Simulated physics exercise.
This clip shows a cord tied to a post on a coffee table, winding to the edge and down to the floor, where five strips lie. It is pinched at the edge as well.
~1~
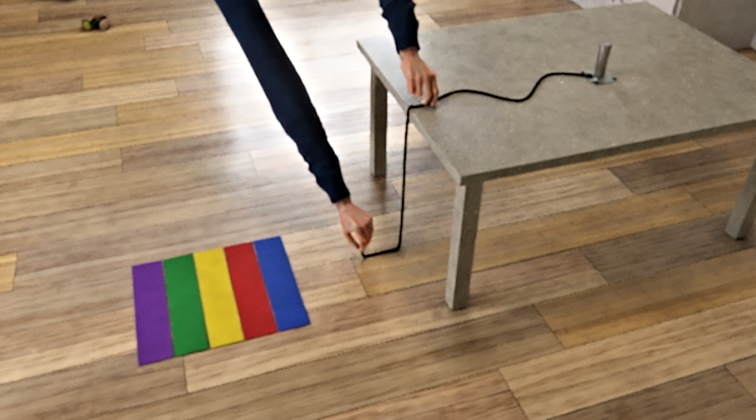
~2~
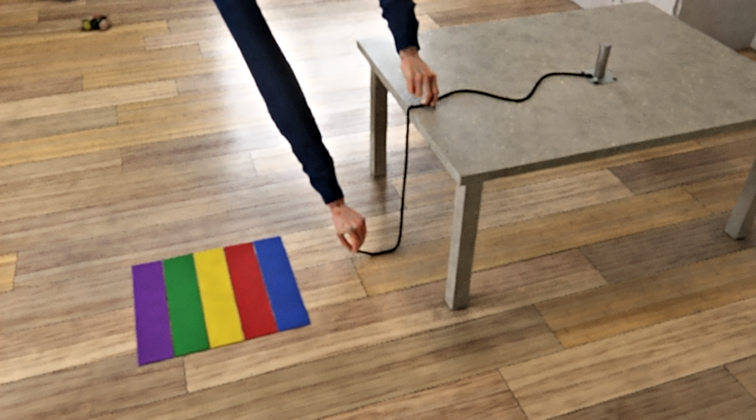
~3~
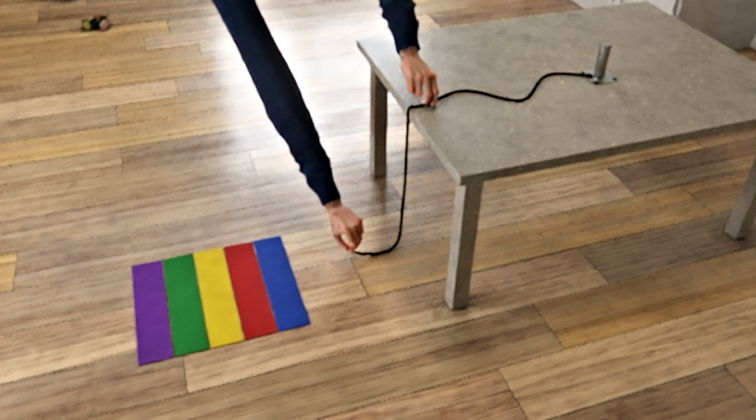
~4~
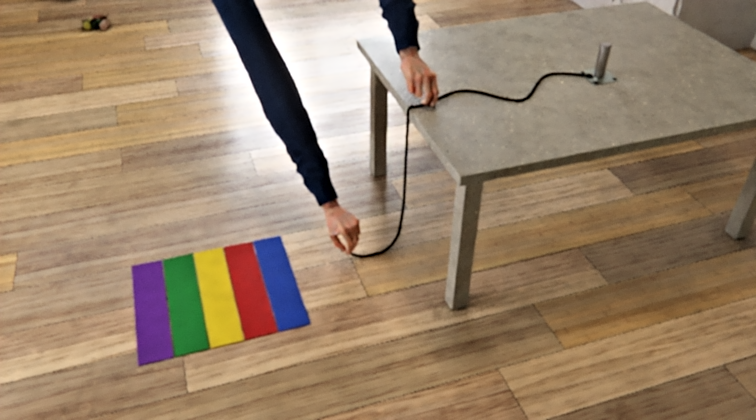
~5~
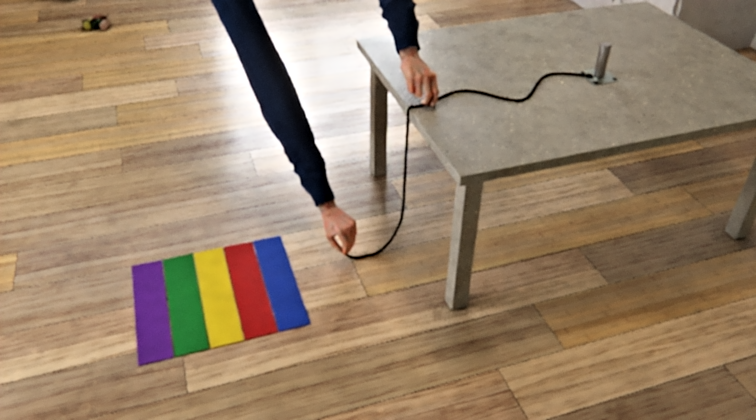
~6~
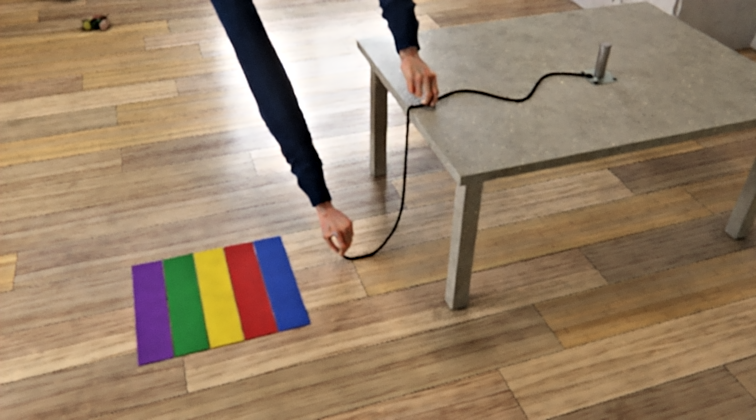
A hand holding the end of a black cord moves it slightly left just above the floor, toward five coloured strips, while another hand pinches the cord at the table's edge and its far end stays tied to a post.
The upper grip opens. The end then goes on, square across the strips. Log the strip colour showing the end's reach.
Reach: Yellow strip.
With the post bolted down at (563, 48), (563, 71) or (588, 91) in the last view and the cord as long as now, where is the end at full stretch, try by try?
The places come out near (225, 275), (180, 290) and (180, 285).
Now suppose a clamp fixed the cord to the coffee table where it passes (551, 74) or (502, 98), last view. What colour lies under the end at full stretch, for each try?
The end lands on yellow the first time and on red the second time.
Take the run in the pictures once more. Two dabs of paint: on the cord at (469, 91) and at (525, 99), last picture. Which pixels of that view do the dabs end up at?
(444, 102), then (497, 93).
Soon after, end near (262, 269); over red.
Then, end near (230, 276); over yellow.
At full stretch, end near (212, 280); over yellow. It gets as far as the yellow strip.
